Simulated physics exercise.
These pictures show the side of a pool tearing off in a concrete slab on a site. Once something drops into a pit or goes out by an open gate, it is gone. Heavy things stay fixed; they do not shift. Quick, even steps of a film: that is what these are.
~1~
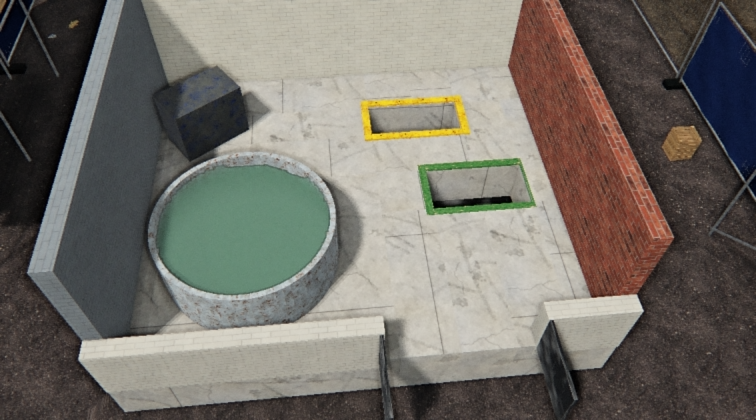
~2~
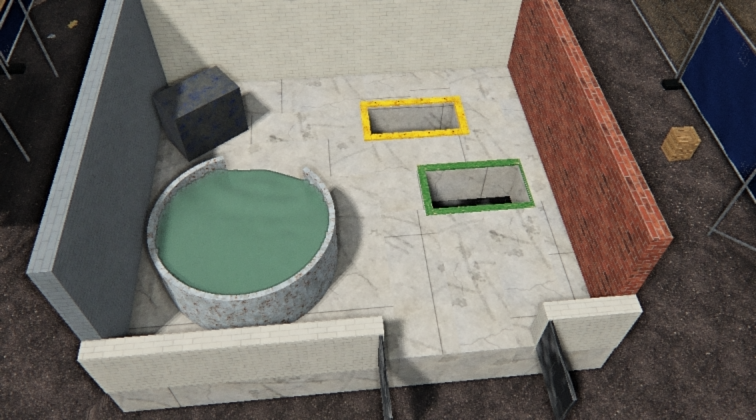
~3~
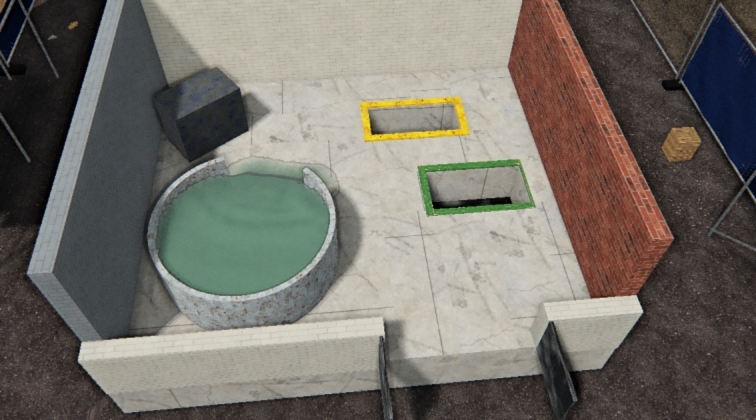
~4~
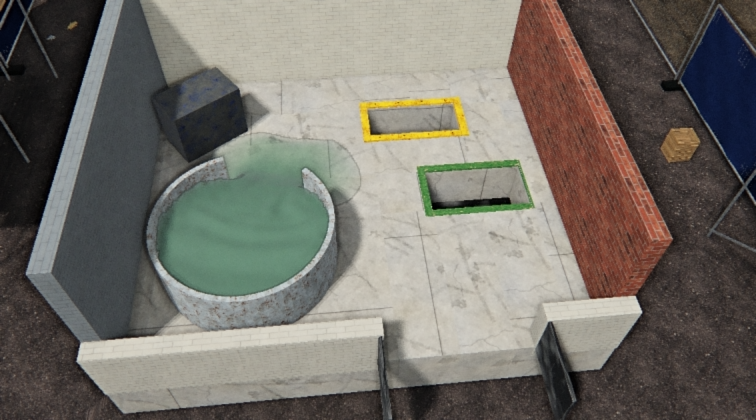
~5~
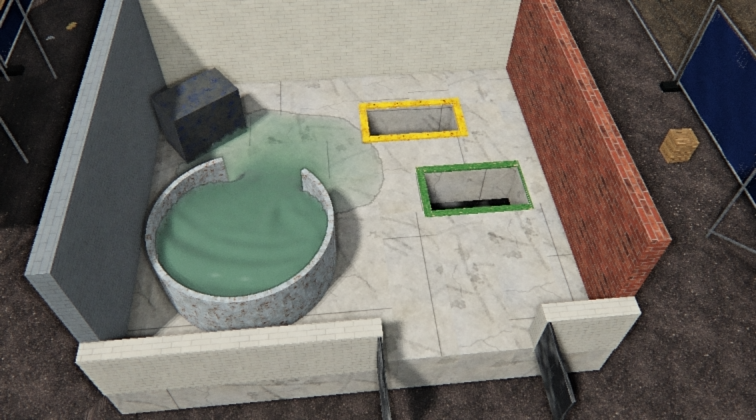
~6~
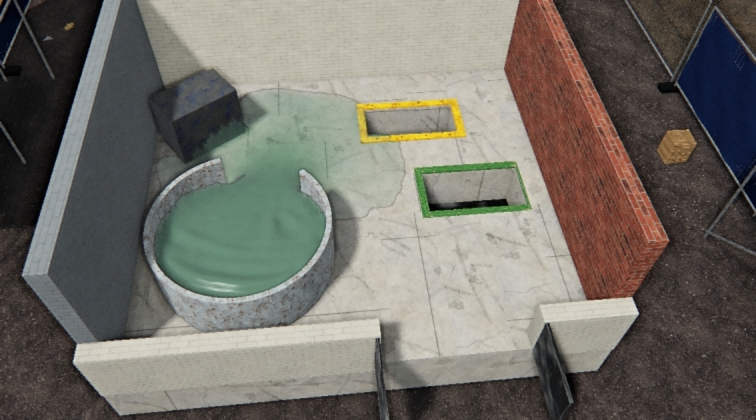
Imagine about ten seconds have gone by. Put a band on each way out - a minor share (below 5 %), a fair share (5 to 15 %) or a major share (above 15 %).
Outcome: The gate carries off next to nothing - beneath five per cent; the yellow pit carries off plenty - exceeding fifteen per cent; the green pit carries off plenty - exceeding fifteen per cent.
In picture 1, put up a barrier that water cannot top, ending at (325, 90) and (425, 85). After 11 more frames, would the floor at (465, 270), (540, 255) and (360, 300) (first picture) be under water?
Taking the three spots in the order asked, they are bone-dry, bone-dry and bone-dry.
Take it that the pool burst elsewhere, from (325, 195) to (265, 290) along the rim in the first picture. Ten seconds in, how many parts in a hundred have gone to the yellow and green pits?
For yellow it's about 0 per cent, and for green about 40 per cent.
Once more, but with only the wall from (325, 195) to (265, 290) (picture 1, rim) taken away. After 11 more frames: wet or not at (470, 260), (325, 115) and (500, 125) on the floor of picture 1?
Point 1: Inundated; point 2: Unwetted; point 3: Unwetted.
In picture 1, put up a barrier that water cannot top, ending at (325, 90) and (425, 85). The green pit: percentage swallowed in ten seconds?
Green: 20 %.
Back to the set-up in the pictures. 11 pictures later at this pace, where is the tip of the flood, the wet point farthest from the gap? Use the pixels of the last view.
Roughly at (500, 75).
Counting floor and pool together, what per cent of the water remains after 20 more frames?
Near 88 percent, give or take.
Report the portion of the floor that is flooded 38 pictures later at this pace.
It comes out near 75 percent.
A moment on, water covers 35 % of the floor; the gate 0 %, the yellow pit 2 %, the green pit 0 %.
Next, water covers 55 % of the floor; the gate 0 %, the yellow pit 5 %, the green pit 0 %.
Then, water covers 60 % of the floor; the gate 0 %, the yellow pit 11 %, the green pit 2 %.
Later, water covers 75 % of the floor; the gate 0 %, the yellow pit 17 %, the green pit 11 %.
In the end, water covers 95 % of the floor; the gate 2 %, the yellow pit 21 %, the green pit 23 %.
